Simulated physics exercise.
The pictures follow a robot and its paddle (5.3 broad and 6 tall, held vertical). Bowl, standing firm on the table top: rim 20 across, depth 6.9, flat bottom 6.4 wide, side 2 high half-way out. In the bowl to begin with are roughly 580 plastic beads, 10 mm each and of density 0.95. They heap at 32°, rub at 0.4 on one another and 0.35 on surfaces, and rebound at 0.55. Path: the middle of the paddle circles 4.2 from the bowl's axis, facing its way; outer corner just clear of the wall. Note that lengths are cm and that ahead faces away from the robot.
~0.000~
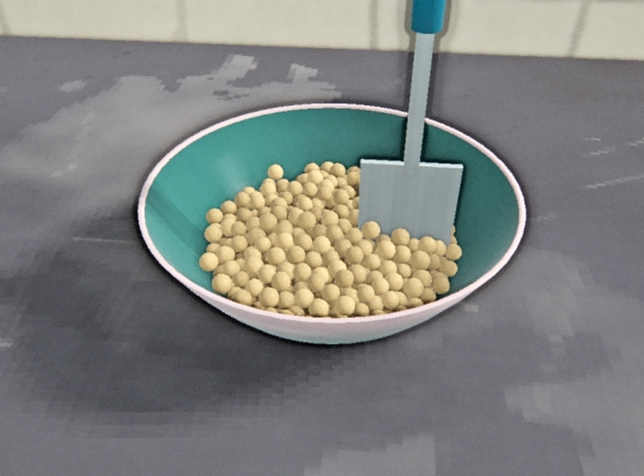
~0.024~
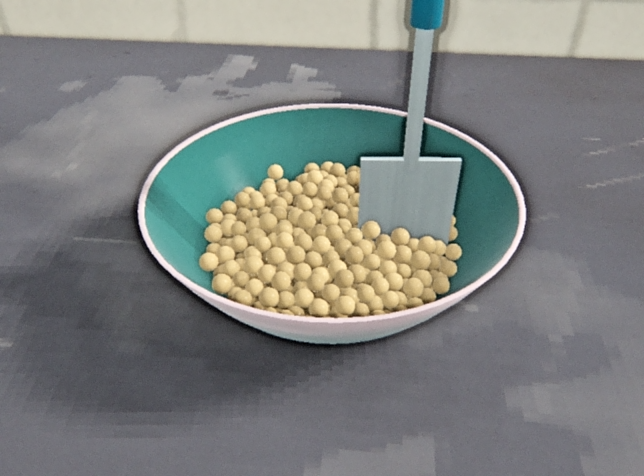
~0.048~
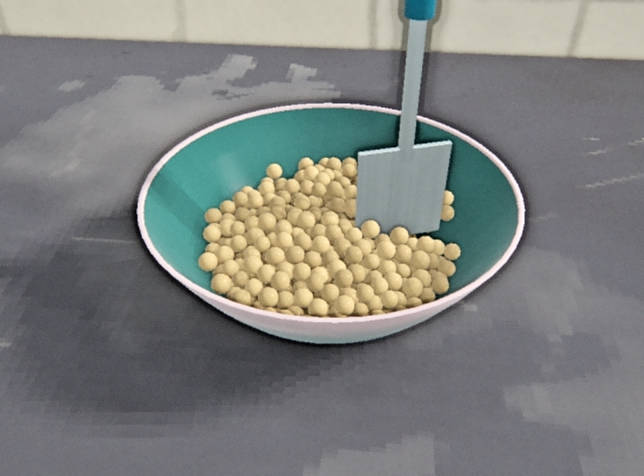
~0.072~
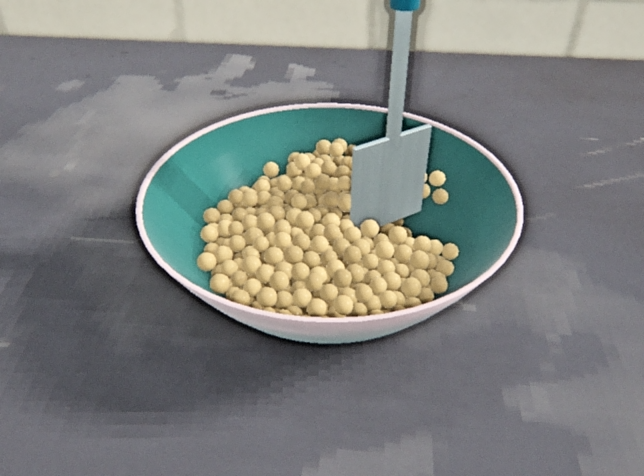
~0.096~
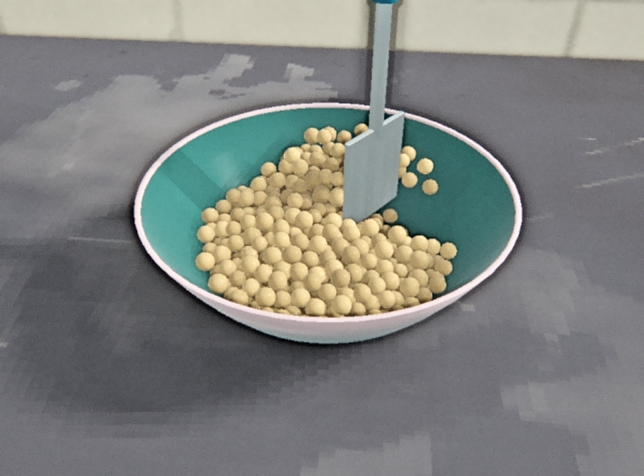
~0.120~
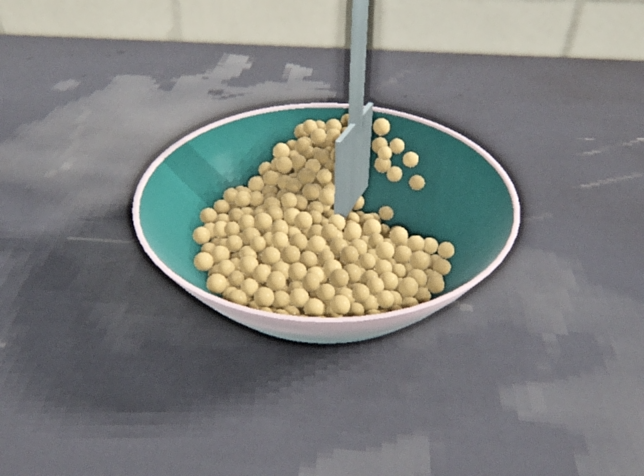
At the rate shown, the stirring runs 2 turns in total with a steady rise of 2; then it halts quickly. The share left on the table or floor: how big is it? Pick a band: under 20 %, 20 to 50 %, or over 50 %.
Under 20 %.
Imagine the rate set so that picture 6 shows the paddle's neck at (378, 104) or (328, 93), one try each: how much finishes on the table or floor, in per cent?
Some 5 and 25 per cent respectively.
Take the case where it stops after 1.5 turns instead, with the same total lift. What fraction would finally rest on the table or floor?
I'd expect around 10 per cent.
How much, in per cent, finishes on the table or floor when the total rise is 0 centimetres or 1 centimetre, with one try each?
First try about 25 per cent, second about 15 per cent.
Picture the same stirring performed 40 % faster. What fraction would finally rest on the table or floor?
I'd expect about 25 %.
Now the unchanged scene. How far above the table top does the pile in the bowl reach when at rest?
Height: Roughly 6.5 cm.
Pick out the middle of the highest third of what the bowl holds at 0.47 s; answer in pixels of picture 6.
Centre of upper third: Approx. (406, 255) px.
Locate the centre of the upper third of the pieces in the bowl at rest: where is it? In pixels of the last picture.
It is centred around (322, 226).
After 0.47 s, 325° round, highest piece 9 above the table; 516 in the bowl, 43 on the table or floor, 17 in flight or on the tool.
After 0.82 s, 219° round, highest piece 15 above the table; 495 in the bowl, 76 on the table or floor, 5 in flight or on the tool.
After 1.20 s, 0° round, highest piece 6 above the table; 494 in the bowl, 82 on the table or floor.
After 1.90 s, 0° round, highest piece 6 above the table; 494 in the bowl, 82 on the table or floor.
At rest, 494 in the bowl, 82 on the table or floor. That is 14 % on the table or floor.
